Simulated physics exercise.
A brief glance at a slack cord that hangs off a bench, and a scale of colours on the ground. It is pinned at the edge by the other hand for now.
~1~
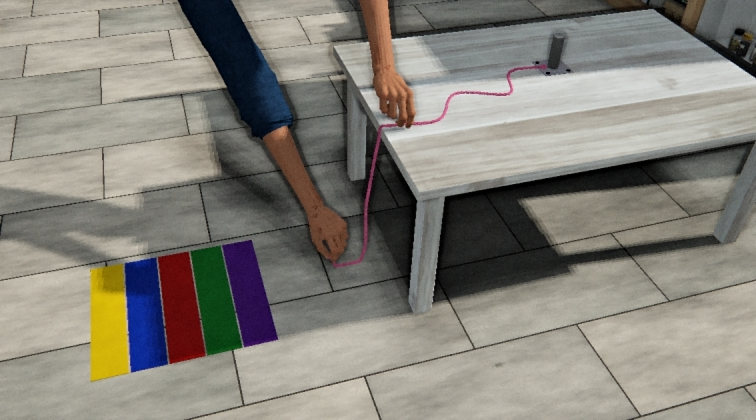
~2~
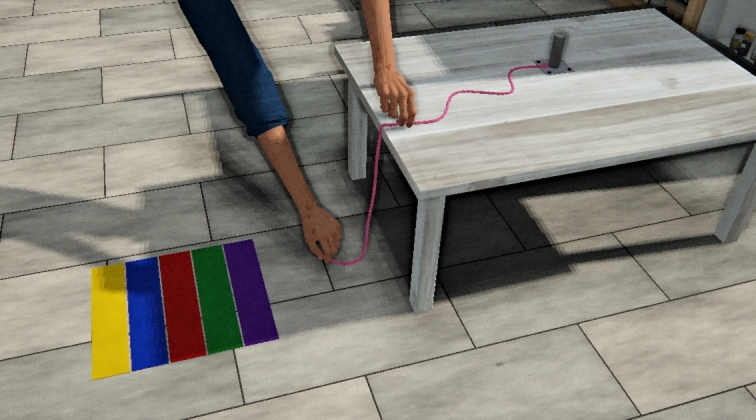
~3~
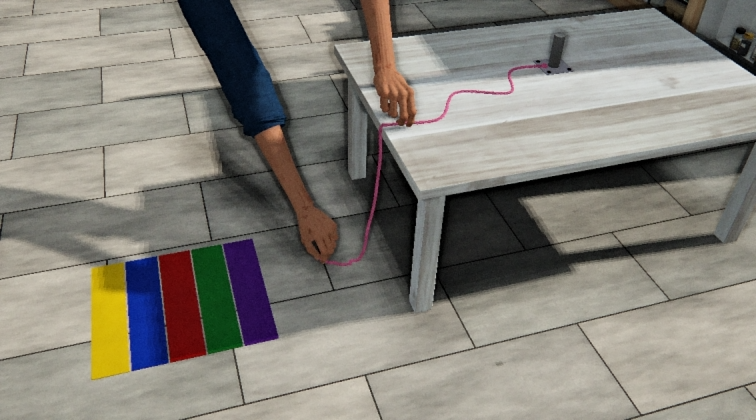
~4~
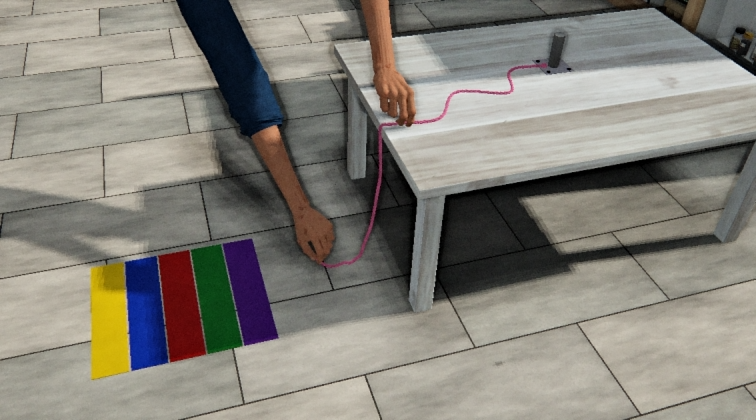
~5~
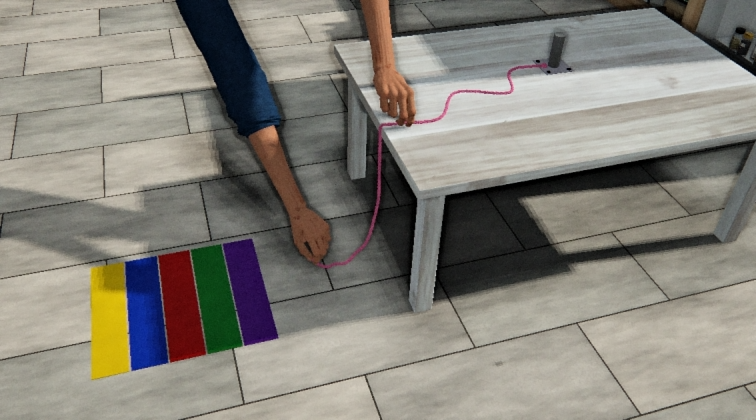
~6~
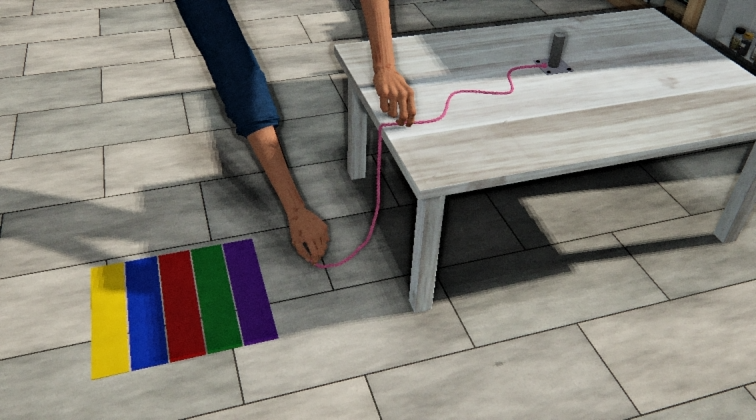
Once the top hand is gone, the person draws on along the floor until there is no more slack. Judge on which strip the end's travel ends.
Its travel ends on the red strip.
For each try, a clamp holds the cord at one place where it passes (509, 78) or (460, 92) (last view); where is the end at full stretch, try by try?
First (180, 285), then (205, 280).
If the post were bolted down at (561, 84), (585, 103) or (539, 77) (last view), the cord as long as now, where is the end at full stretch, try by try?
First close to (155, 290), next close to (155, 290), last close to (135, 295).
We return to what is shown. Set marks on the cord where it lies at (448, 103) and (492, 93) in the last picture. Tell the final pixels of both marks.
In that view they sit near (413, 104) and near (463, 90).
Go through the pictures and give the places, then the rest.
The first picture shows end (331, 258); purple (257, 323); green (221, 331); red (185, 338); blue (148, 347); yellow (110, 355).
The second picture shows end (324, 258); cord through (516, 69) (492, 93) (446, 110) (384, 127) (374, 193) (365, 248).
The third picture shows end (321, 259).
The fourth picture shows end (317, 259); cord through (515, 69) (492, 93) (446, 110) (384, 127) (378, 192) (363, 247).
The fifth picture shows end (313, 260).
The sixth picture shows end (312, 260); cord through (515, 69) (492, 93) (446, 110) (384, 127) (378, 192) (362, 246).
A little later, end near (225, 277); over green.
Next, end near (191, 284); over red.
When it is tight, end near (170, 288); over red. It gets as far as the red strip.
